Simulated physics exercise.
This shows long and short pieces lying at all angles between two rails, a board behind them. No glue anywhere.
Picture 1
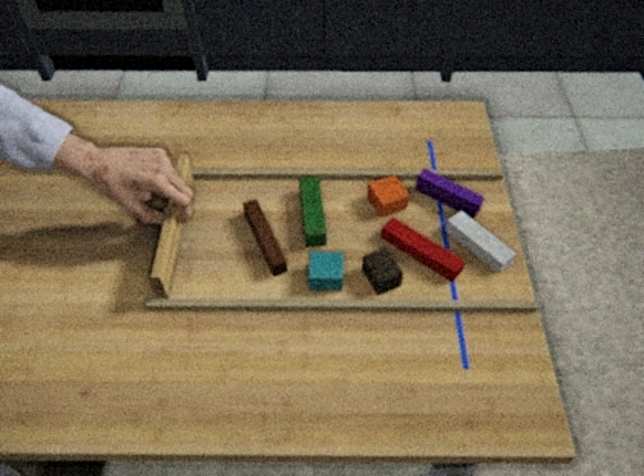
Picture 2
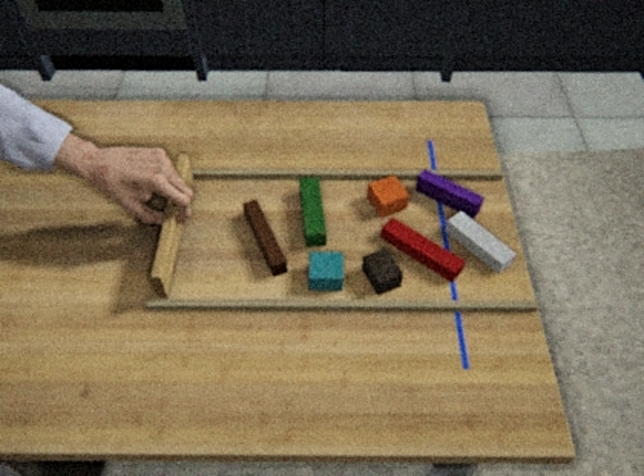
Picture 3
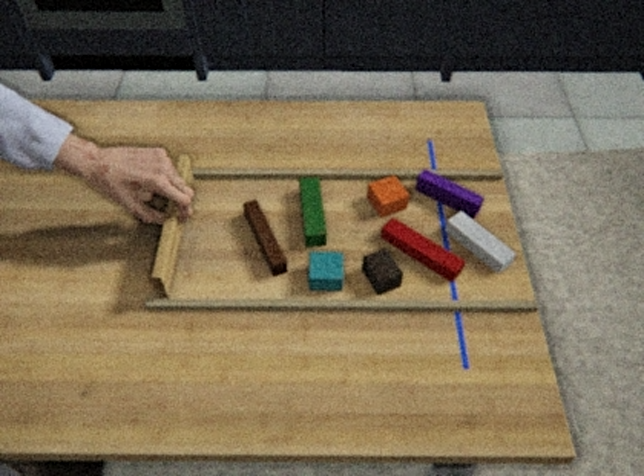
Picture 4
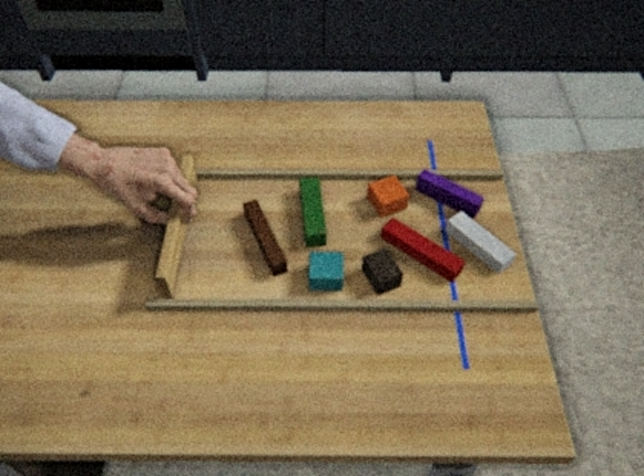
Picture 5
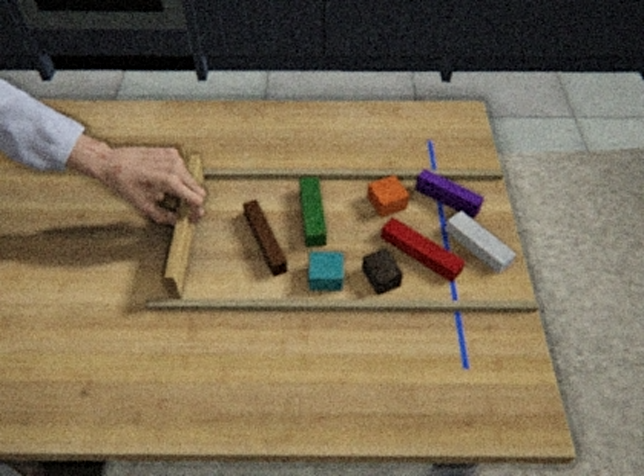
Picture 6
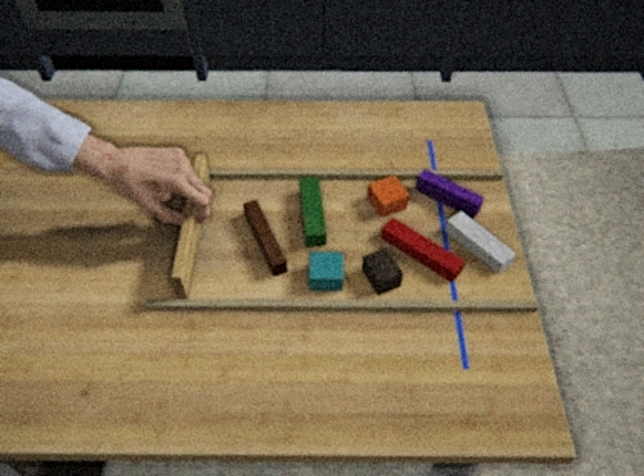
A hand reaching in from the left holds an upright wooden board, keeps it nearly still at first, then slides it slightly right between two rails on a wooden table, seen from above at an angle. Ahead lie brown and green bars, teal, black and orange blocks, then red, purple and white bars near a blue line. The pieces and the camera stay still, the board not touching them.
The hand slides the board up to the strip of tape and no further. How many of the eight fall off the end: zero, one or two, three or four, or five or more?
As it turns out, the number that fall off is one or two.
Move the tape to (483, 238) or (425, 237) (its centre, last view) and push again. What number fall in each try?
In that order 5 and 0.
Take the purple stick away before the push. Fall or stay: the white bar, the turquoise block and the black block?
The white bar tumbles off; the turquoise block is kept; the black block is kept.
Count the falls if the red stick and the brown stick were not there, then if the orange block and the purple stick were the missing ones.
First 0, then 0.
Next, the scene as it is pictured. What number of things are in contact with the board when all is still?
The number is 1.
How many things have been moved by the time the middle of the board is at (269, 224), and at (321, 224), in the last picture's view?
1 and 4.
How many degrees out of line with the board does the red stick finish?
Roughly 35° out of line.
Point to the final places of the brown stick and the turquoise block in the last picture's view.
First (455, 238), then (487, 274).
A little later, none off yet; white bar at rest near (479, 242); purple stick at rest near (449, 193); red stick at rest near (422, 249).
When it is over, the number that fall off is one or two; down, white bar.
